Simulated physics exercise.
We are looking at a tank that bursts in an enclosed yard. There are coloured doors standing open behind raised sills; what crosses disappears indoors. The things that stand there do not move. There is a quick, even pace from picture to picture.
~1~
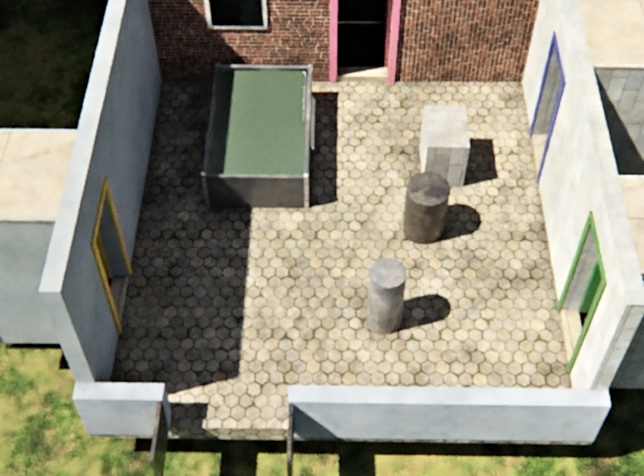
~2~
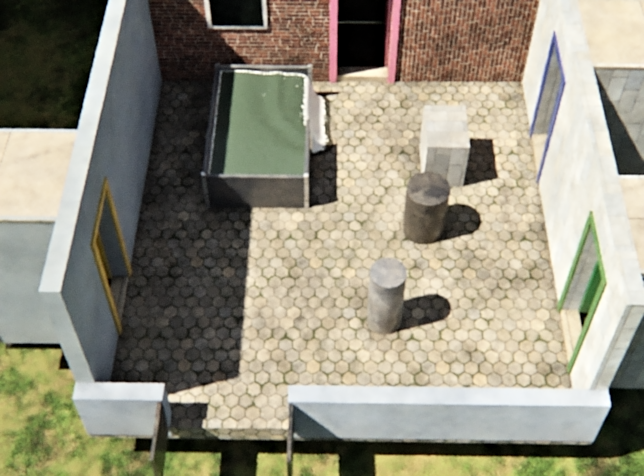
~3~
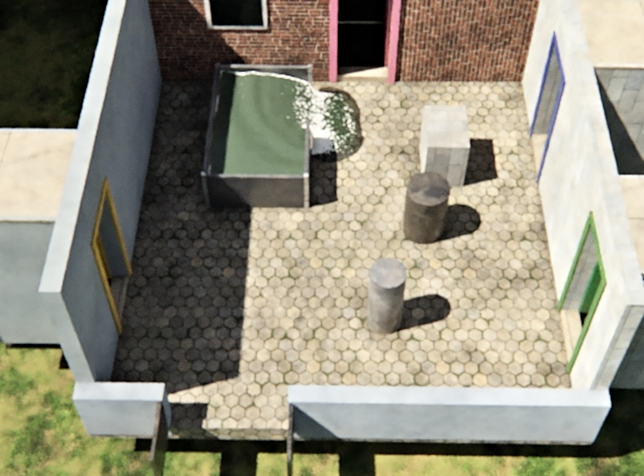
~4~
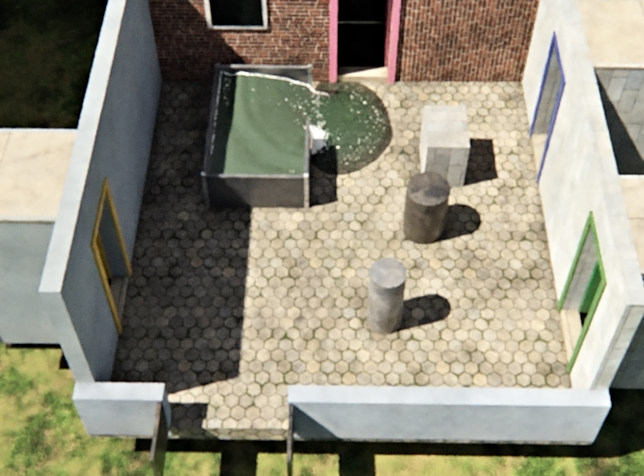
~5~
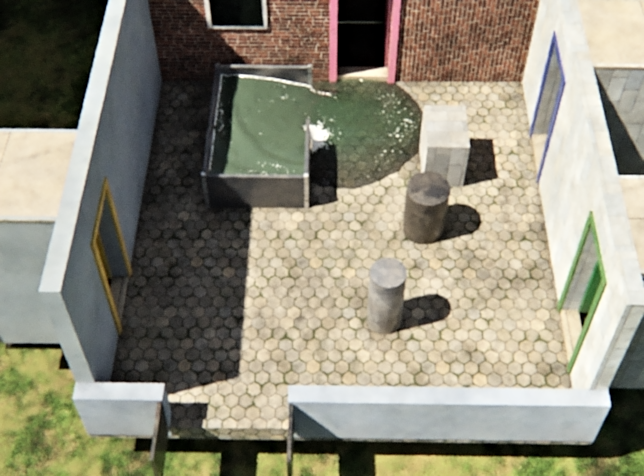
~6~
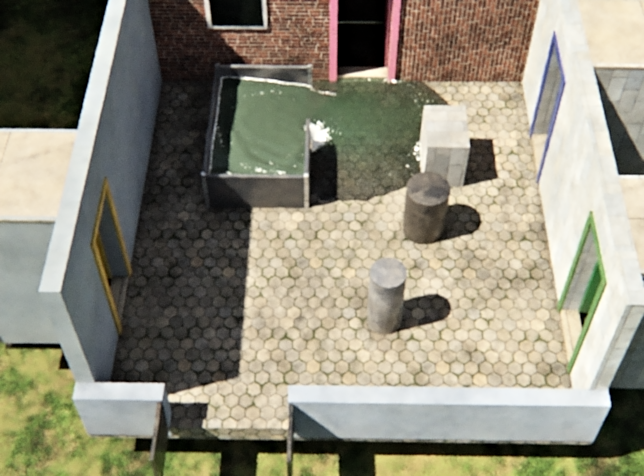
Green water bursts through the right side of an open tank in a walled yard, splashing onto the pale paving and spreading rightward in a widening pool past the pink doorway until it reaches the white block near the dark cylinder.
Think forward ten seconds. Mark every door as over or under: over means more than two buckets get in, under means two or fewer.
Green door - under; yellow door - over; pink door - over; blue door - over.
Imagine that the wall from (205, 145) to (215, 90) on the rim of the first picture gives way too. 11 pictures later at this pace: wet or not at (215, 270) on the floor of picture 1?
By then I'd expect it to be drenched.
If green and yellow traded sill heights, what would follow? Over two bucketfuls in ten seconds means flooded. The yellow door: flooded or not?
Note: Yellow door remains short of it.
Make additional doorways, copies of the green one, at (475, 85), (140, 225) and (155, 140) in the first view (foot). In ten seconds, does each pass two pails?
Same order as asked - exceeds the limit, stays within the limit and stays within the limit.
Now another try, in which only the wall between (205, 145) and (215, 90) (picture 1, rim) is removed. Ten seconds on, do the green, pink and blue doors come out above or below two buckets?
Briefly, green remains below the limit, pink remains below the limit, and blue remains below the limit.
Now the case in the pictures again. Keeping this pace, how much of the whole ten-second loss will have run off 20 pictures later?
Estimate: 50 %.
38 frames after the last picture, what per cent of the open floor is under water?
Near 75 in a hundred.
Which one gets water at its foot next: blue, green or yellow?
I say the blue-painted one.
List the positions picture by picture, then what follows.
The first frame shows the open tank at (260, 122) is whole and still.
In the second frame, the front is at (321, 151), out from the gap at (308, 113).
In the third frame, the front is at (354, 149), out from the gap at (308, 116).
In the fourth frame, water pours out at (308, 117) and has run to (386, 141).
In the fifth frame, water pours out at (308, 117) and has run to a hidden place.
In the sixth frame, water pours out at (308, 117) and has run to a hidden place.
A moment on, water covers 20 % of the floor; the green door not reached, the yellow door not reached, the pink door under two buckets in, the blue door under two buckets in.
Next, water covers 30 % of the floor; the green door not reached, the yellow door not reached, the pink door over two buckets in, the blue door under two buckets in.
Then, water covers 45 % of the floor; the green door not reached, the yellow door not reached, the pink door over two buckets in, the blue door over two buckets in.
Later, water covers 75 % of the floor; the green door wet at the sill, nothing in, the yellow door wet at the sill, nothing in, the pink door over two buckets in, the blue door over two buckets in.
In the end, water covers 95 % of the floor; the green door wet at the sill, nothing in, the yellow door over two buckets in, the pink door over two buckets in, the blue door over two buckets in.
